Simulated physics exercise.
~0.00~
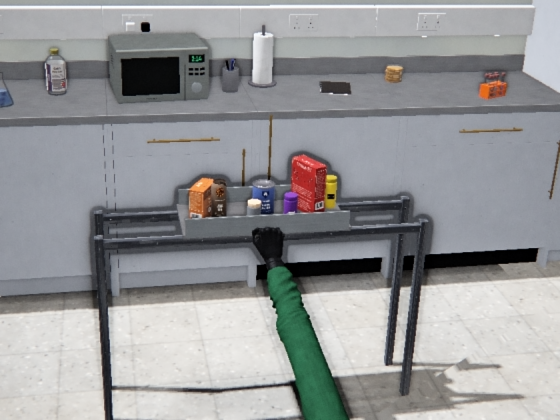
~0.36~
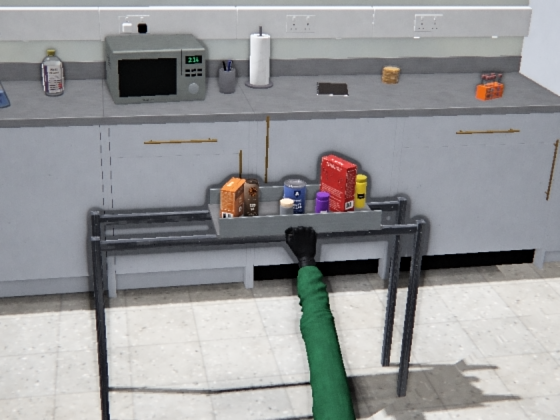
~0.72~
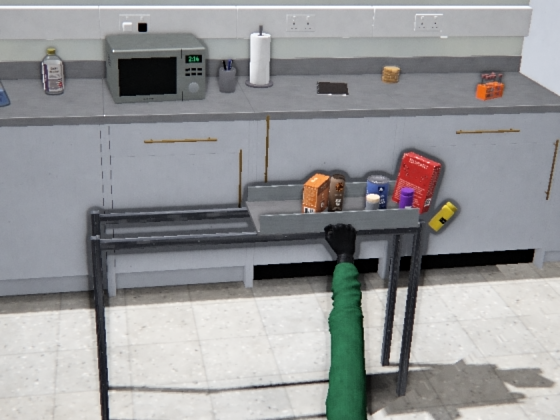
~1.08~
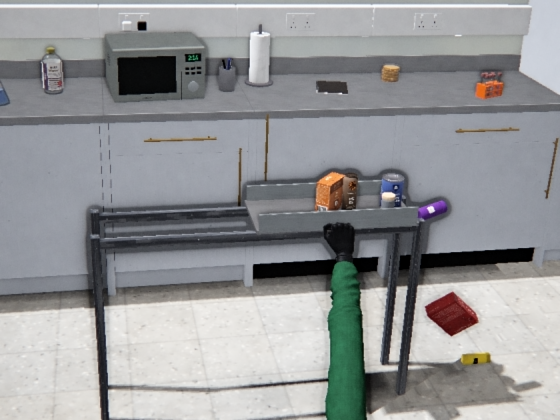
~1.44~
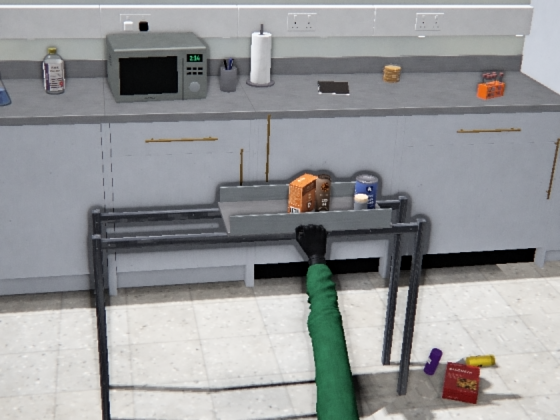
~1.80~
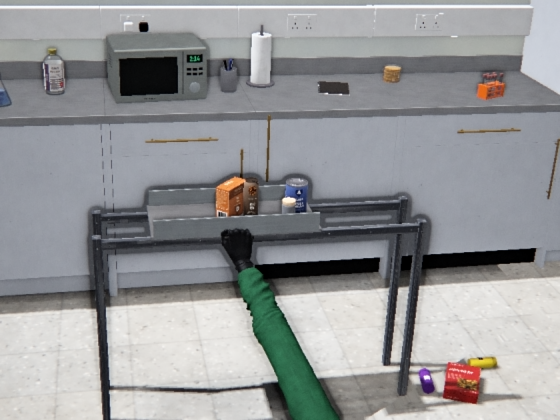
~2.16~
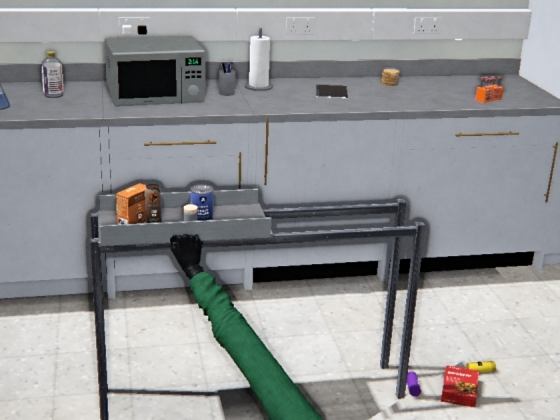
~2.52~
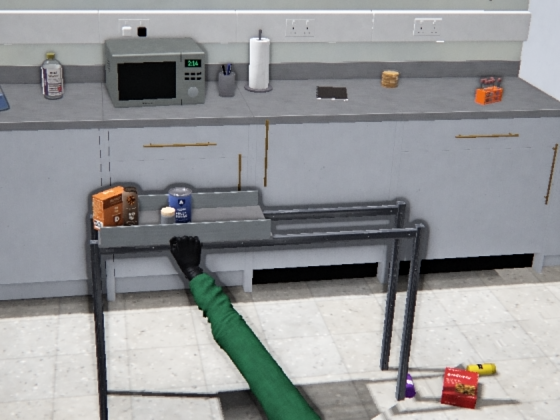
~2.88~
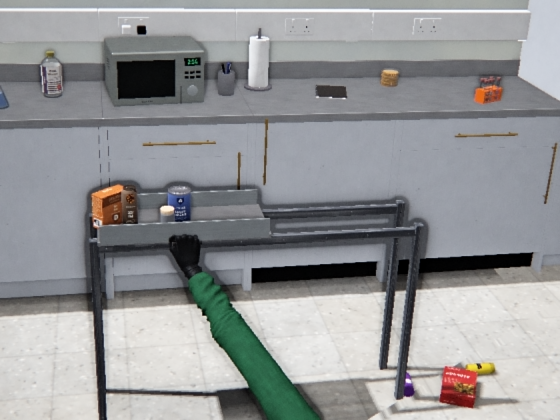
In a kitchen, a green-sleeved arm slides a tray of groceries right, spilling three items to the floor, then left, keeping the rest.
